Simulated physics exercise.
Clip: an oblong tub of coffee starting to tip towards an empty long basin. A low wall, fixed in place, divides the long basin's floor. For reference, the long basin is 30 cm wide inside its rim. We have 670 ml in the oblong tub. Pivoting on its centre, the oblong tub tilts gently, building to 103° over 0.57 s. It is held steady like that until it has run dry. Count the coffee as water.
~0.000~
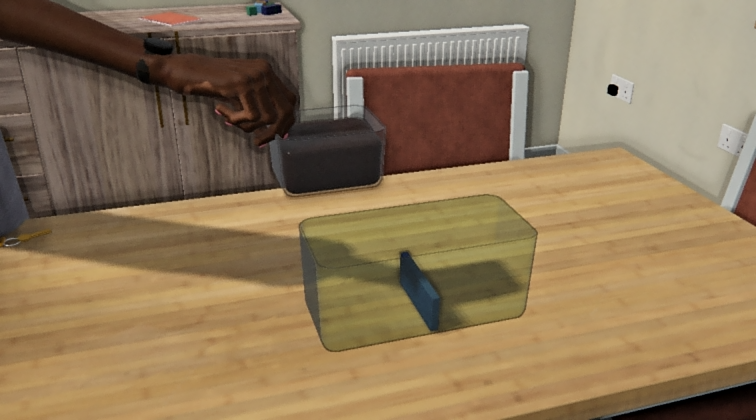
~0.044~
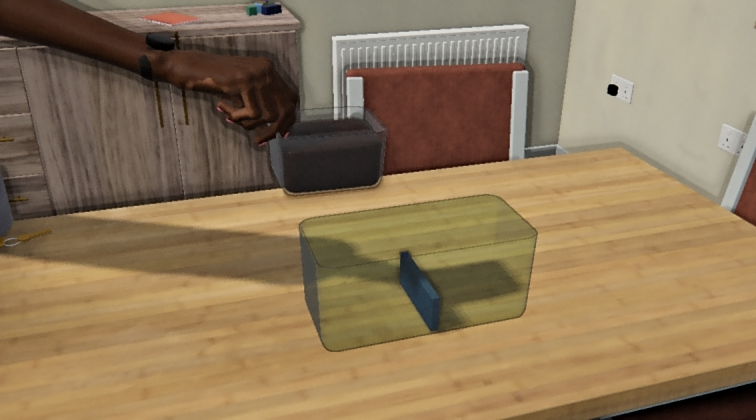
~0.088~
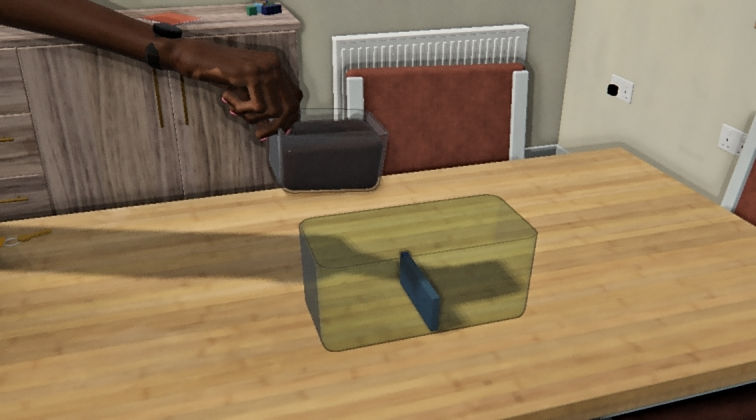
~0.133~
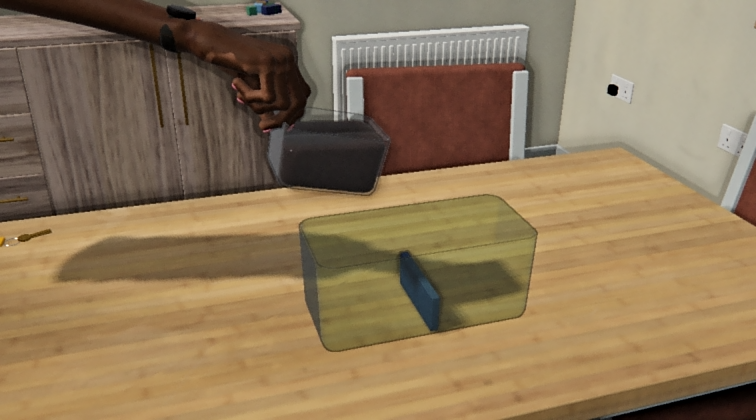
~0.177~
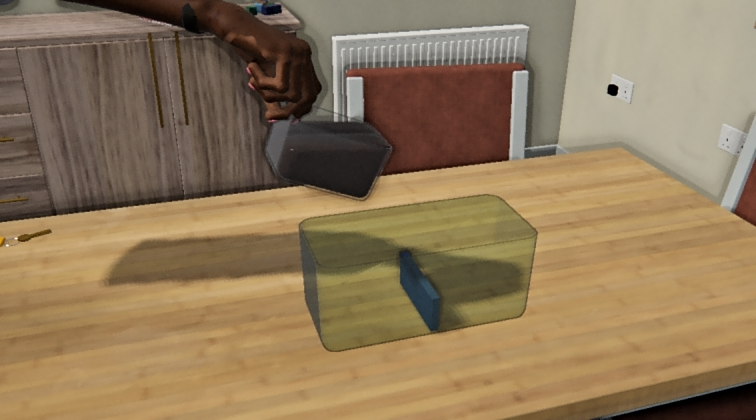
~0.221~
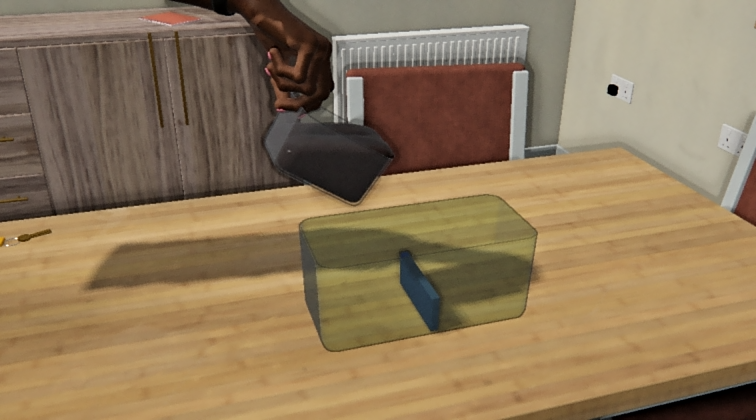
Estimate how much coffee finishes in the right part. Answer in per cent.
I would say 41 per cent.
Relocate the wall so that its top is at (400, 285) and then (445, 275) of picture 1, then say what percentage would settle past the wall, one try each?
Respectively close to 70 and 10 %.
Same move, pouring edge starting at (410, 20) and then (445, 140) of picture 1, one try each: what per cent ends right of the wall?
I'd expect close to 80 per cent and then close to 90 per cent.
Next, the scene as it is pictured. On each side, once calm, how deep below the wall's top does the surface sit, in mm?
Looks like roughly 34 mm on the left and roughly 40 mm on the right.
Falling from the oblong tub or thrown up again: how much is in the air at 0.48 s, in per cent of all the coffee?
At that moment, about 40 percent.
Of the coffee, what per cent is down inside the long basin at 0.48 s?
I'd estimate some 34 percent of the liquid.
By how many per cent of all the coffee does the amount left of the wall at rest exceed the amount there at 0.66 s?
Around 10 in a hundred.
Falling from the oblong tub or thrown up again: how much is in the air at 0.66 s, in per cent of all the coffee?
About 5 per cent.
After 0.48 s the tilt is 96° and 25 per cent is still to pour, 14 is left of the wall and 21 right of it.
After 0.66 s the tilt is 103° and 5 per cent is still to pour, 47 is left of the wall and 42 right of it.
After 0.86 s the tilt is 103° and 1 per cent is still to pour, 54 is left of the wall and 40 right of it.
After 1.07 s the tilt is 103° and 0 per cent is still to pour, 57 is left of the wall and 41 right of it.
In the end 57 per cent lies left of the wall, 41 right of it and 3 outside.
